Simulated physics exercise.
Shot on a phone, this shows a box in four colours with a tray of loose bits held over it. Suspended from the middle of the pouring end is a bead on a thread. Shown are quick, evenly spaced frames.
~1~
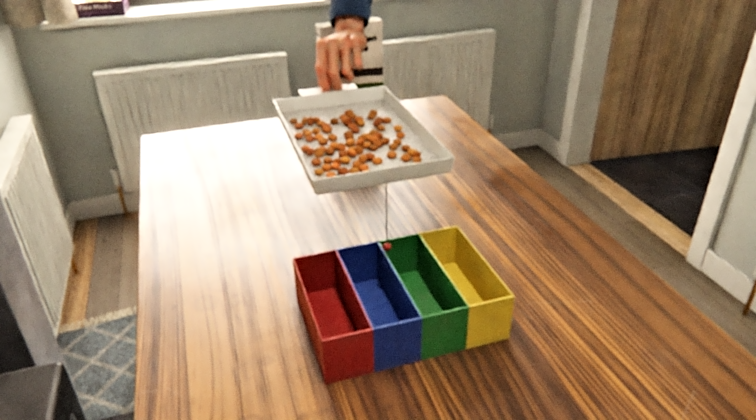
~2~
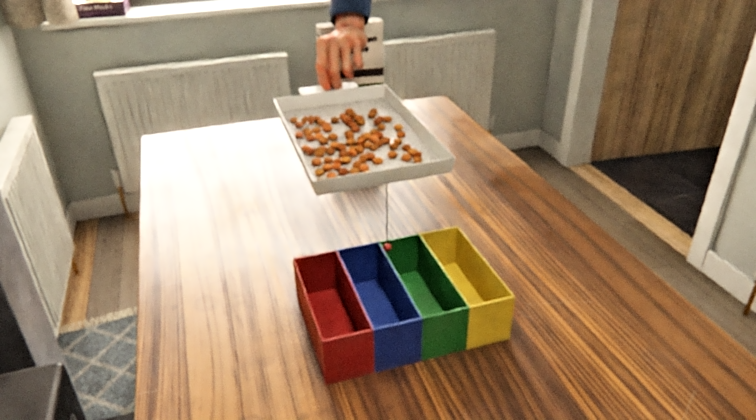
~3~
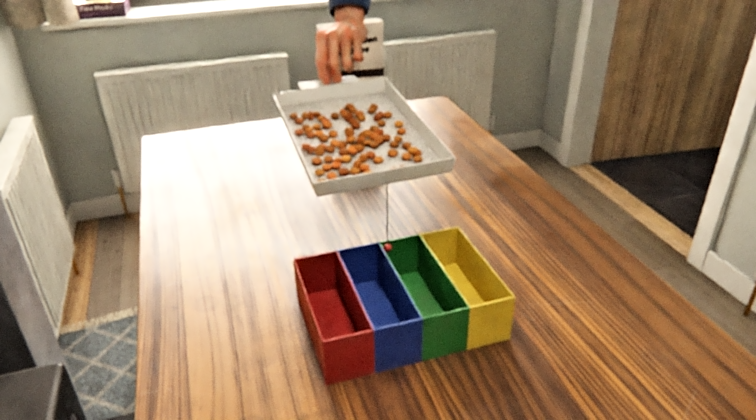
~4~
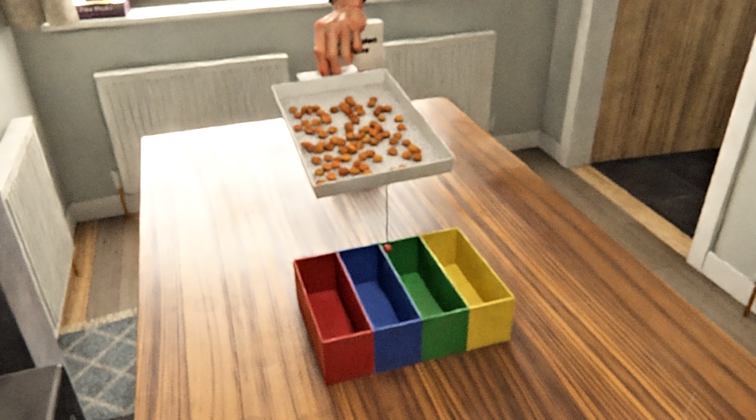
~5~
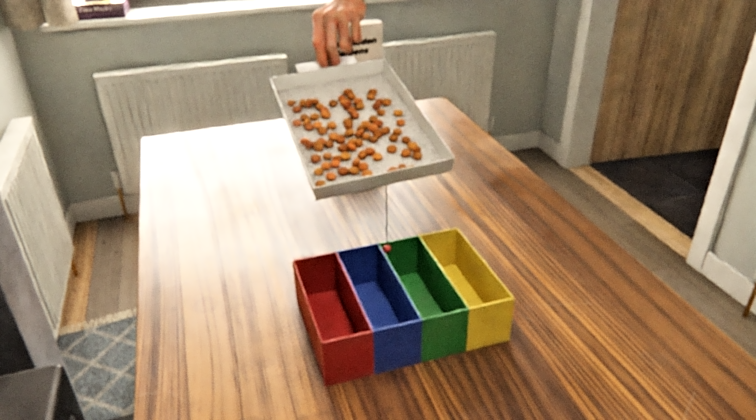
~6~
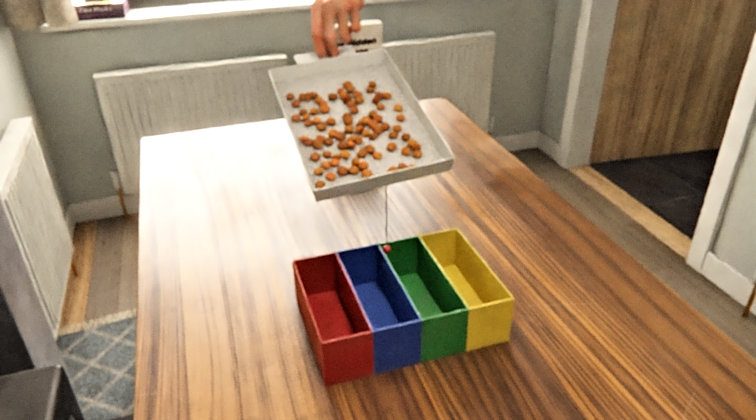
A hand gradually raises the back of a white tray of brown bits above a four-coloured box.
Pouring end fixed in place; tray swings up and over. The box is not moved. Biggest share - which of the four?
Red cell.
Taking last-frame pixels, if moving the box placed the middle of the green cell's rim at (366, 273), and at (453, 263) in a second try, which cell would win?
First try: The cell in blue. Second try: The cell in red.
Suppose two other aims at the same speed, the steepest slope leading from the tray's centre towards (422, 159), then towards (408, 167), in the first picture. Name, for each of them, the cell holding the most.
First: That yellow cell, second: The yellow one.
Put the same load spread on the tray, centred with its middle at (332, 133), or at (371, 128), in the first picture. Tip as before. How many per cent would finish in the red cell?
It comes to about 70 per cent the first time and about 60 per cent the second.
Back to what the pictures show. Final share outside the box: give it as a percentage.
0 %.
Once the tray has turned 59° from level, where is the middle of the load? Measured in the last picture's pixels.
The centre of the load shows up near (349, 156) in the last view.
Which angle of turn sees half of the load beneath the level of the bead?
Close to 105° of tilt at that moment.
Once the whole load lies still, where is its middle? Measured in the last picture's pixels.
Around (346, 327).
Soon, tray tipped steeply; all on the tray.
A while on, tray tipped right over; about half on the tray; about a quarter in the red cell; a small part in the blue cell; a stray few in the green cell; about a quarter falling or outside the box.
Towards the end, tray tipped past a quarter turn; about two thirds in the red cell; about a third in the blue cell; a small part in the green cell; a stray few falling or outside the box.
Finally, tray tipped past a quarter turn; about two thirds in the red cell; about a third in the blue cell; a small part in the green cell; none in the yellow cell; a stray few outside the box.
